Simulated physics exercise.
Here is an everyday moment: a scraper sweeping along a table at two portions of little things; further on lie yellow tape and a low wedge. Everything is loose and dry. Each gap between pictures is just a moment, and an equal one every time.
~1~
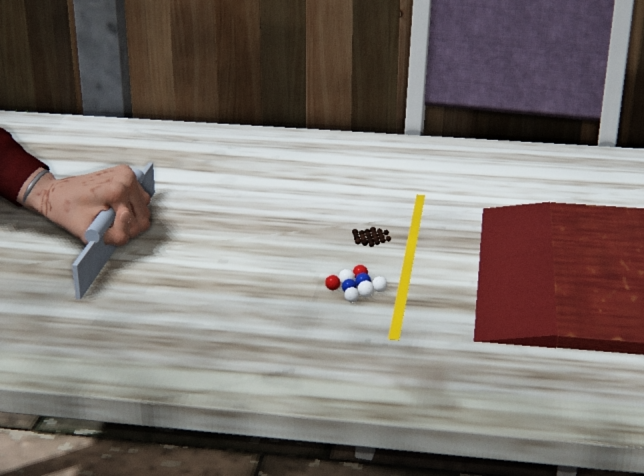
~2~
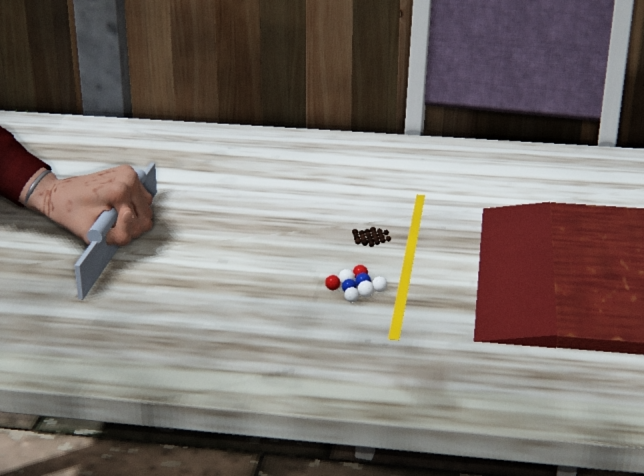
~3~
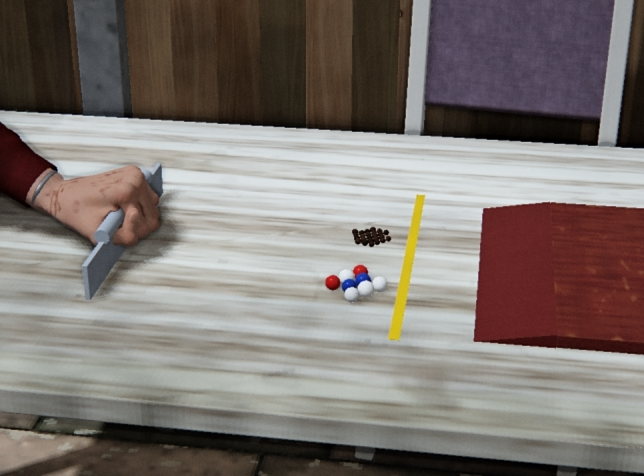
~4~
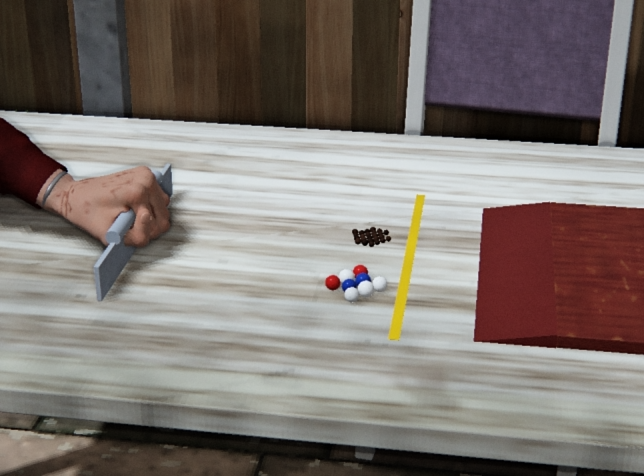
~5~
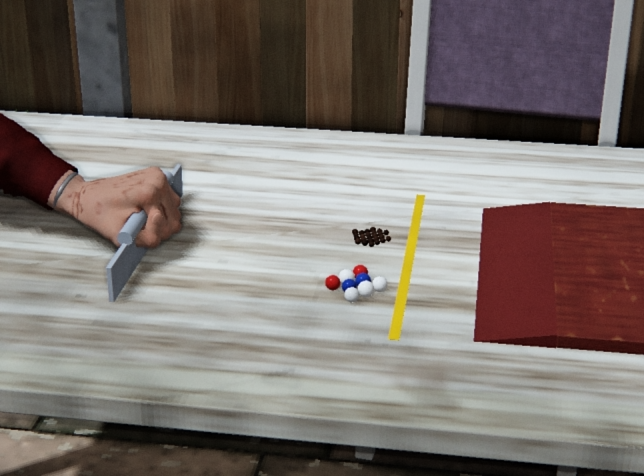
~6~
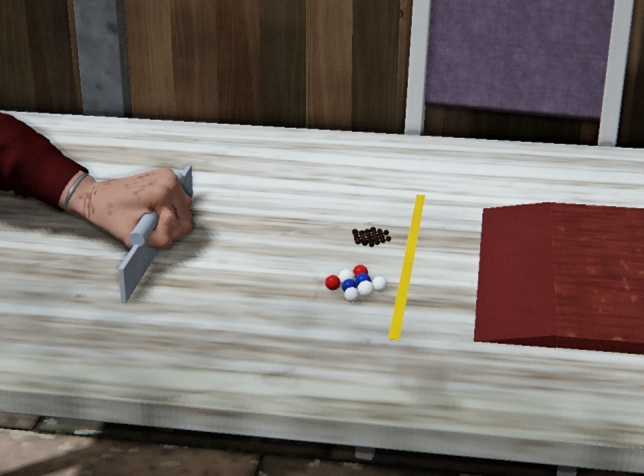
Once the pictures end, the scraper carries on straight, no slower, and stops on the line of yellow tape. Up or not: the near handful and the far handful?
Here the near handful gets none up while the Far handful gets none up.
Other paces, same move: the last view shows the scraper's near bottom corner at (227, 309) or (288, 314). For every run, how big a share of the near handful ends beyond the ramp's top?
Near 90 in a hundred, then near 100 in a hundred.
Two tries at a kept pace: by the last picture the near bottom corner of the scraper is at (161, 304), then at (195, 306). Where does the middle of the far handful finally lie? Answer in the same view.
Try 1: (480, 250); try 2: (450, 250).
Then, 0.67 s later than the last frame, scraper still moving, near (289, 221); near handful every one short of the ramp; far handful every one short of the ramp.
Then, 1.36 s later than the last frame, scraper stopped at the yellow tape; near handful every one short of the ramp; far handful every one short of the ramp.
Then, 1.64 s later than the last frame, scraper stopped at the yellow tape; near handful about a tenth on the ramp, the larger part short of the ramp; far handful every one short of the ramp.
When it is over, scraper stopped at the yellow tape; near handful not one past the top, every one short of the ramp; far handful not one past the top, every one short of the ramp.
